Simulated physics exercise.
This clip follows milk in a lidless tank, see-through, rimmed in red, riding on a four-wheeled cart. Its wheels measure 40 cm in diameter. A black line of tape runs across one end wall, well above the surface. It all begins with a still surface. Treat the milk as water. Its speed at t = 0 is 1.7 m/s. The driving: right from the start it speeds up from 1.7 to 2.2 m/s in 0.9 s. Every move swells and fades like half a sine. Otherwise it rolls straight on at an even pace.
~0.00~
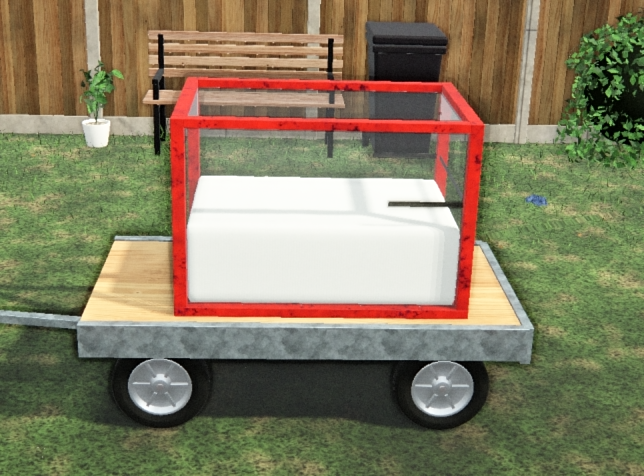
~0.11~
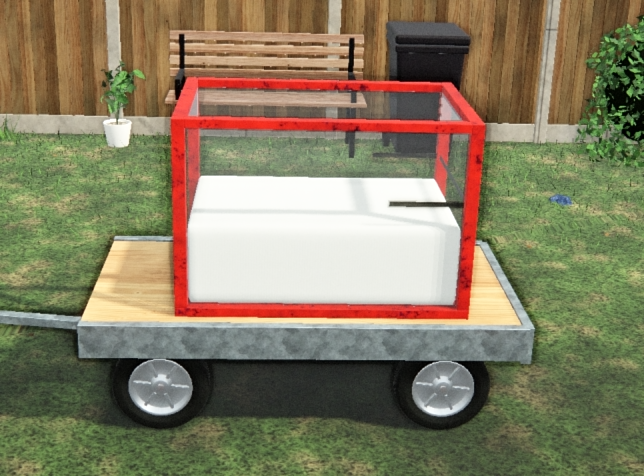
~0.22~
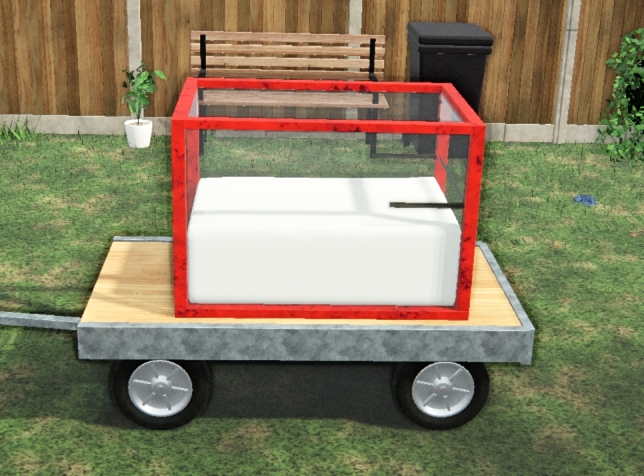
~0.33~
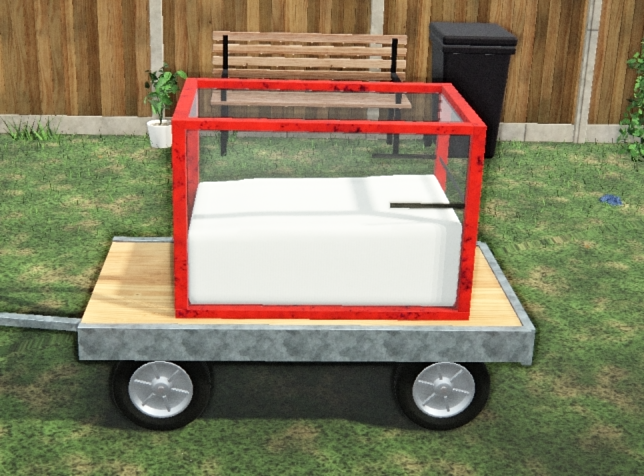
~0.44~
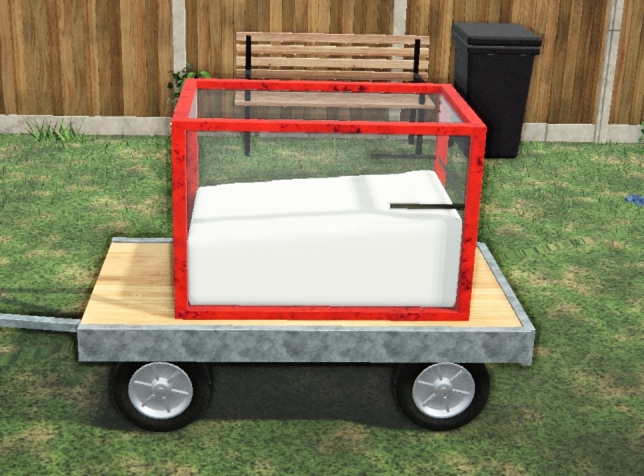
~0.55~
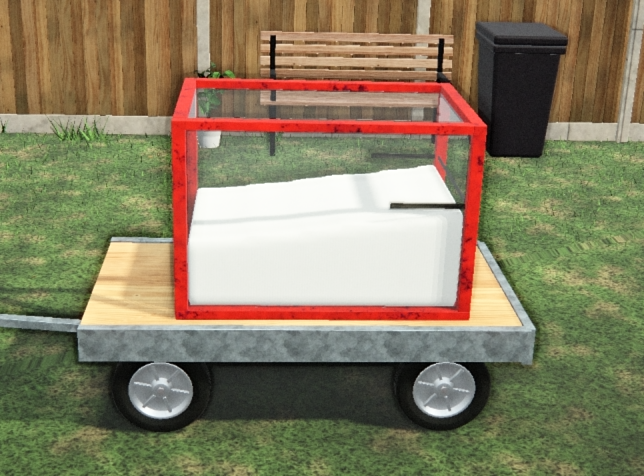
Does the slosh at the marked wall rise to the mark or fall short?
The wave stays below the line.
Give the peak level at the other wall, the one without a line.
It peaks near 41 cm.
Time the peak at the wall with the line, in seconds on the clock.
At about 2.2 s.
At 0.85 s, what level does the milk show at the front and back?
Front 28 cm, back 40 cm.
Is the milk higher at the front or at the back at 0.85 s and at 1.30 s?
At the back, then the front.
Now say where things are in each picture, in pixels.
The first frame shows the milk reaches (206, 218) at the front end; it reaches (440, 222) at the back end; no slope yet; the front is on the left, levels are read along the near wall; the black line, on the back wall, is at (438, 205); a wheel hub at (444, 393).
The second frame shows the milk reaches (207, 219) at the front end; it reaches (440, 222) at the back end; no slope yet.
The third frame shows the milk reaches (207, 219) at the front end; it reaches (440, 223) at the back end; hardly any slope.
The fourth frame shows the milk reaches (207, 225) at the front end; it reaches (441, 219) at the back end; it is heaped 2° towards the back.
The fifth frame shows the milk reaches (207, 233) at the front end; it reaches (442, 212) at the back end; it is heaped 6° towards the back.
The sixth frame shows the milk reaches (207, 234) at the front end; it reaches (442, 210) at the back end; it is heaped 7° towards the back; a wheel hub at (445, 394).
Then, 0.85 s in, it stands 40 cm high behind and 28 cm in front; all of it is still inside.
Then, 1.30 s in, it stands 28 cm high behind and 40 cm in front; all of it is still inside.
Then, 1.75 s in, it stands 31 cm high behind and 34 cm in front; all of it is still inside.
Then, 3.88 s in, the waves are smaller; the highest at the back wall was 40 cm, at 2.15 s, against a line at 44 cm.
